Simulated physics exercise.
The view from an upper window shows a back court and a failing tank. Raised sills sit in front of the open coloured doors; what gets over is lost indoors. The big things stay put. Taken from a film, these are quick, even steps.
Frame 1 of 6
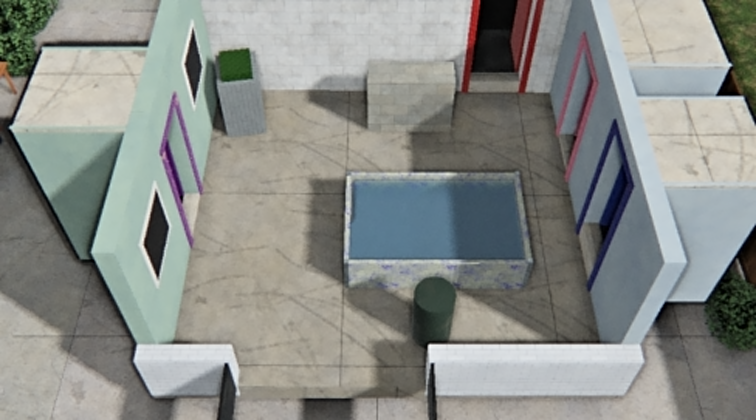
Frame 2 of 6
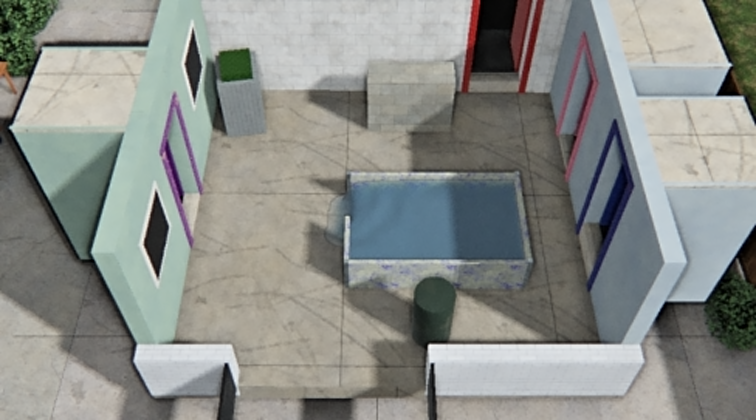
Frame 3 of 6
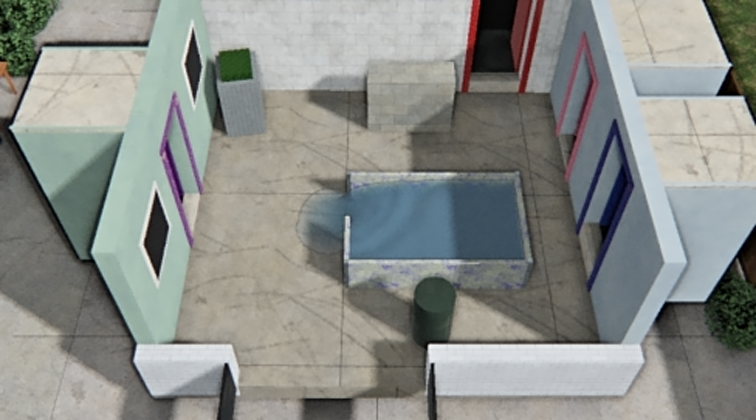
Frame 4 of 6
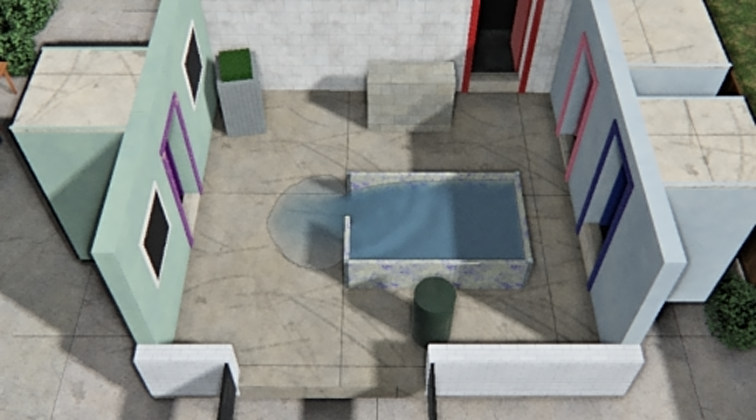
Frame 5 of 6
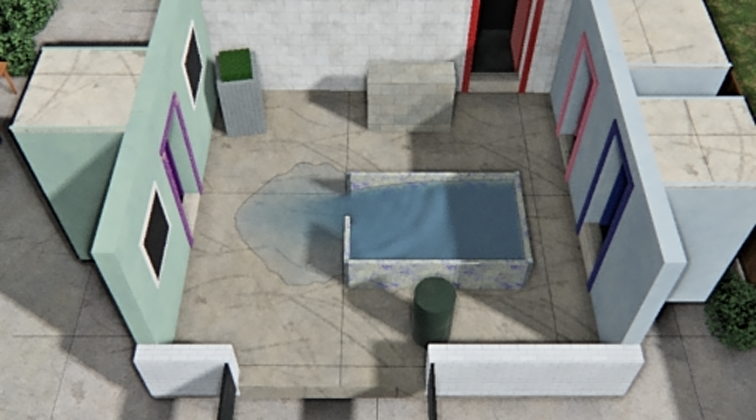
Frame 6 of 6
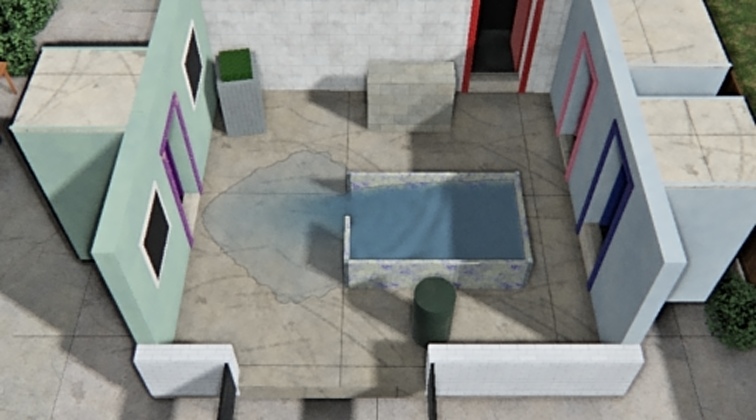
Water pours from a gap in the tank's left side and spreads left across the courtyard.
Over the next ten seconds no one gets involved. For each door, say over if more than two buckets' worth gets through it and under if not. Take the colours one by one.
Result: The pink door is going to allow two buckets or less, the purple door is going to allow over two buckets, the blue door is going to allow two buckets or less, the red door is going to allow two buckets or less.
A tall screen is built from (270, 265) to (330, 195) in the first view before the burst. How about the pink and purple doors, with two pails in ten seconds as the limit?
Note: Pink door remains below; purple door remains below.
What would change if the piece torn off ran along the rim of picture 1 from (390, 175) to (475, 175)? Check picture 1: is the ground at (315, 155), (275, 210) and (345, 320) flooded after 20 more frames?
Taking the points in order: Swamped, swamped and unwetted.
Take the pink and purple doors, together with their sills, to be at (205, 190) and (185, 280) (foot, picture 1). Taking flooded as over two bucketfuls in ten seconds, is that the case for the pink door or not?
Answer: Pink door crosses the line.
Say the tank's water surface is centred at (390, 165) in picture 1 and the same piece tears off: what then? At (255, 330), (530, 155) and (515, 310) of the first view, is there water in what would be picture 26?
As listed: Reached, untouched, untouched.
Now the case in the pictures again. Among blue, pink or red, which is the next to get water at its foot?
That would be the one in red.
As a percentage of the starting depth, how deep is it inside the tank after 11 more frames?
Estimate: Some 66 %.
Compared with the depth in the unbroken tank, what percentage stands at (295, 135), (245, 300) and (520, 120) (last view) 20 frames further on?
First 10, next 2, last 0 in a hundred.
A moment on, water covers 25 % of the floor; the pink door not reached, the purple door over two buckets in, the blue door not reached, the red door not reached.
Next, water covers 30 % of the floor; the pink door not reached, the purple door far over two buckets in, the blue door not reached, the red door not reached.
Then, water covers 40 % of the floor; the pink door not reached, the purple door far over two buckets in, the blue door not reached, the red door not reached.
Later, water covers 65 % of the floor; the pink door not reached, the purple door far over two buckets in, the blue door not reached, the red door wet at the sill, nothing in.
In the end, water covers 95 % of the floor; the pink door wet at the sill, nothing in, the purple door far over two buckets in, the blue door wet at the sill, nothing in, the red door wet at the sill, nothing in.
